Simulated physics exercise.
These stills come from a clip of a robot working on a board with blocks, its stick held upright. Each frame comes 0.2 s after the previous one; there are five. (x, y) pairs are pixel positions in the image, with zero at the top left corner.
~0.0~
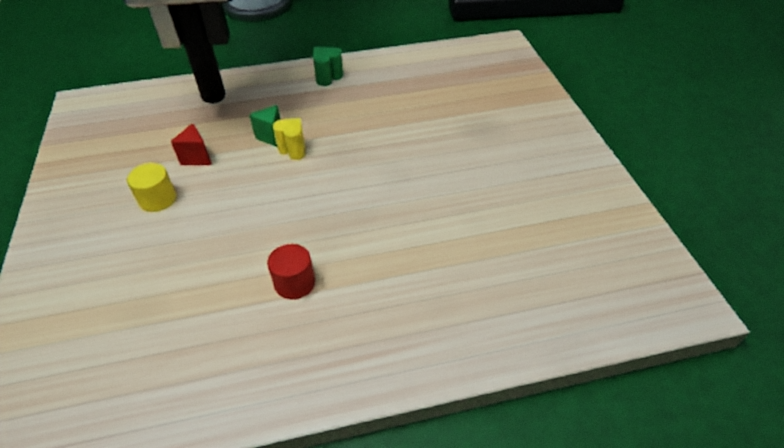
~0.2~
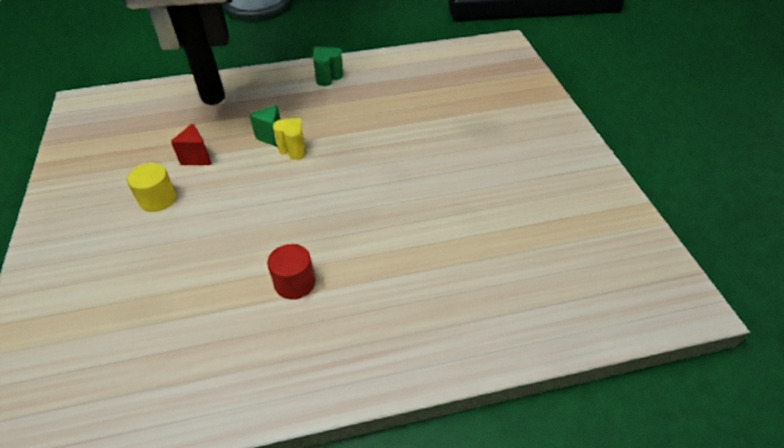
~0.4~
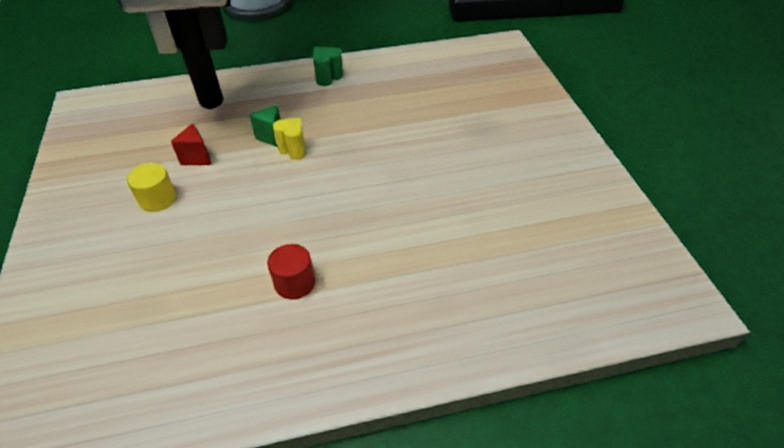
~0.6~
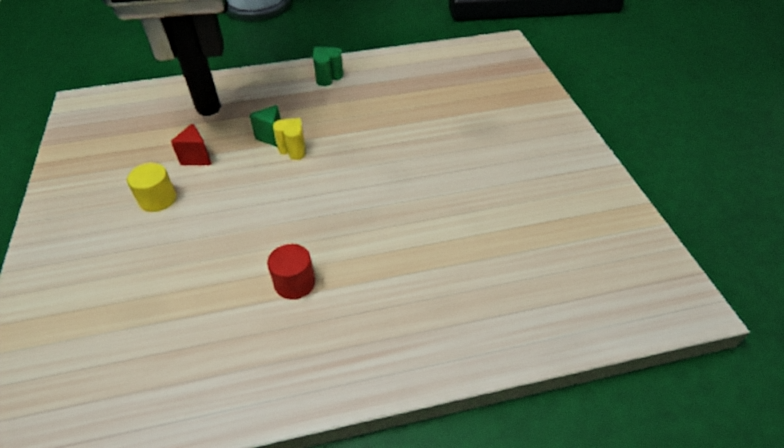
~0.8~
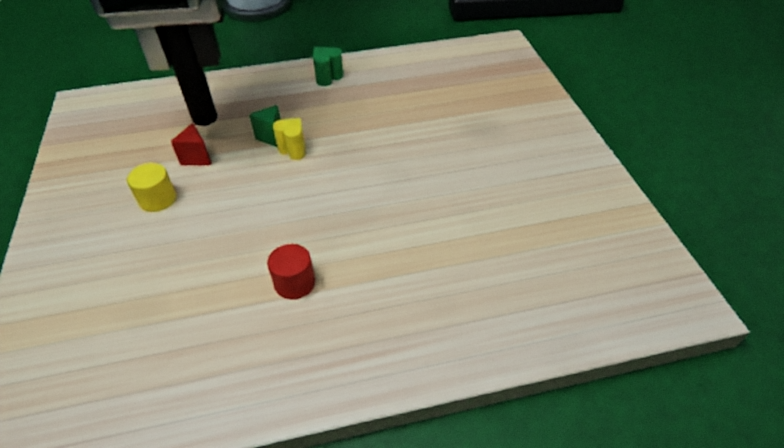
In this clip, a robot arm's dark stick stays nearly still above a wooden board of red, yellow and green blocks, then moves slightly down and left toward the red three-sided block, while none of the blocks move.
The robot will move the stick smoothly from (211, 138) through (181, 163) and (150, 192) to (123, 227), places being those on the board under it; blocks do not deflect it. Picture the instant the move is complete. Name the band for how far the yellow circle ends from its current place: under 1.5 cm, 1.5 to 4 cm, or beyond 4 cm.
It shifts by more than 4 cm.
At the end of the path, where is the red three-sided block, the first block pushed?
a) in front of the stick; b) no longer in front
b
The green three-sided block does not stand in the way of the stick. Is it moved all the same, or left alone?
Right where it was.
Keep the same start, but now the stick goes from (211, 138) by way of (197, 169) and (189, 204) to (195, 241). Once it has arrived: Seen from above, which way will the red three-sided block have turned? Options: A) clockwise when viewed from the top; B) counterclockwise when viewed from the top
My answer is option A.
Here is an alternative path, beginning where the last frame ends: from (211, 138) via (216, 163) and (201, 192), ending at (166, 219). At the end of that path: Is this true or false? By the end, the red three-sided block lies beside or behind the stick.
True
What follows on the original path. One third of the way, stick at (173, 146); red three-sided block at (173, 154), turned 85° anticlockwise.
Two thirds of the way, stick at (141, 174); yellow circle at (140, 190); red three-sided block at (173, 163), turned 115° anticlockwise.
At the end, stick at (113, 209); yellow circle at (135, 215); red three-sided block at (173, 163), turned 115° anticlockwise; green three-sided block unmoved.
